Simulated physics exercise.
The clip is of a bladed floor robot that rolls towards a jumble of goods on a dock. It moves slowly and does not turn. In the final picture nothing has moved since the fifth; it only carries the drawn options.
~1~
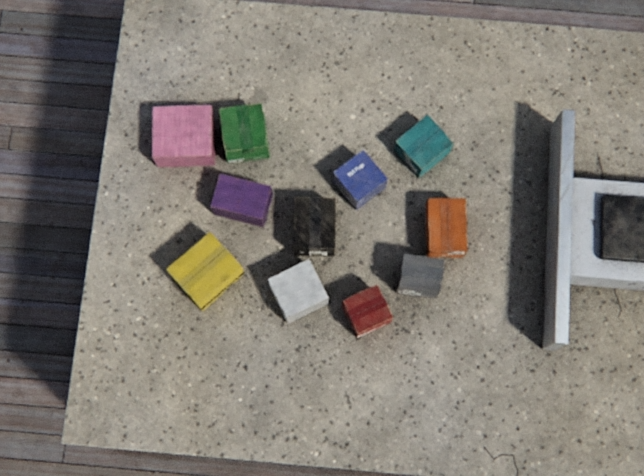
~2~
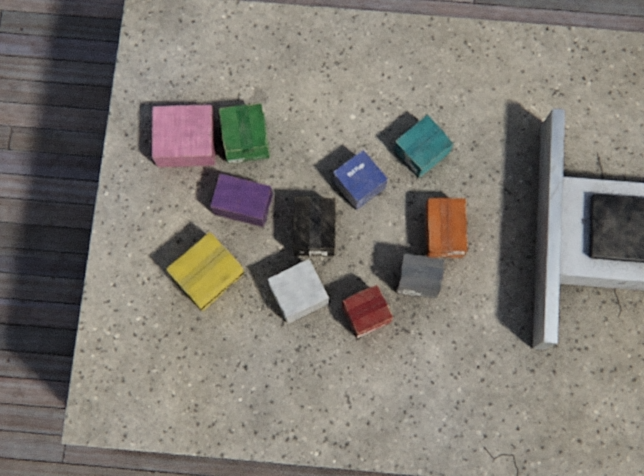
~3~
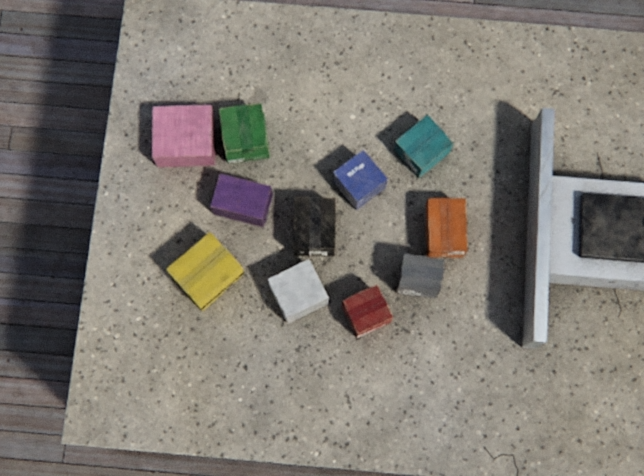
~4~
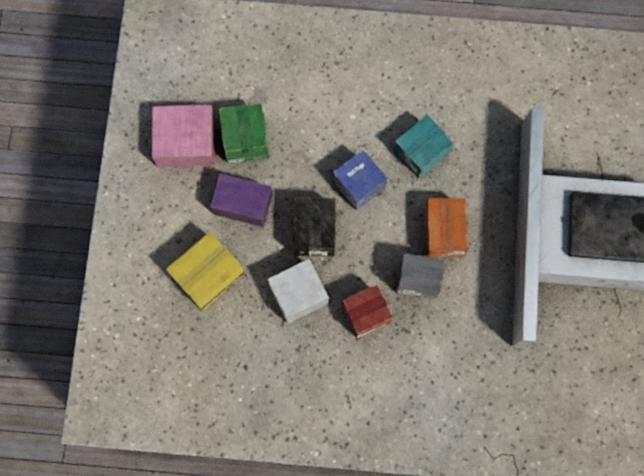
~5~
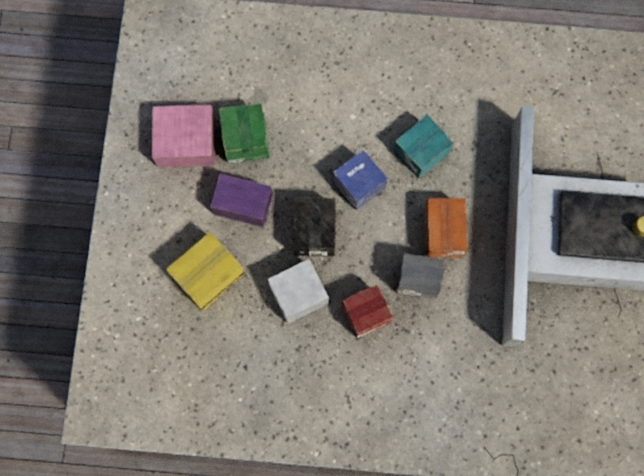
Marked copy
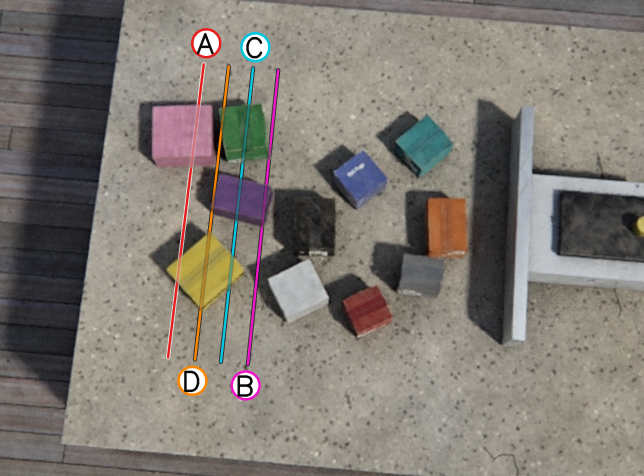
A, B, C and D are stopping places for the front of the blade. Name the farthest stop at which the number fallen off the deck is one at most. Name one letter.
The farthest such stop is D.
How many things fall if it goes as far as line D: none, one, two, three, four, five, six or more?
By then, none.
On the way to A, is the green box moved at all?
Yes.
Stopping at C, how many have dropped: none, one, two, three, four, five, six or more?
In all, none.
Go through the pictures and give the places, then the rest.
Orange parcel (446, 228); blue box (360, 180); yellow parcel (206, 272), in the first picture.
Robot (631, 229); turquoise parcel (424, 147), in the second picture.
Robot (621, 228); grey parcel (420, 276), in the third picture.
Robot (610, 227); green box (245, 134), in the fourth picture.
Robot (599, 226); purple crate (242, 200); black parcel (315, 227); orange parcel (446, 228), in the fifth picture.
On the marked copy, A at (187, 206); B at (264, 212); C at (238, 210); D at (212, 208).
With D. Early on, robot (487, 217); red parcel (359, 316); turquoise parcel (378, 145).
Further on, robot (376, 208); pink crate (171, 137); yellow parcel (176, 262).
At the end, robot (288, 200); pink crate (103, 143); purple crate (105, 193); none fallen.
As for the rest, A drops three; B is within the limit but short; C is within the limit but short.
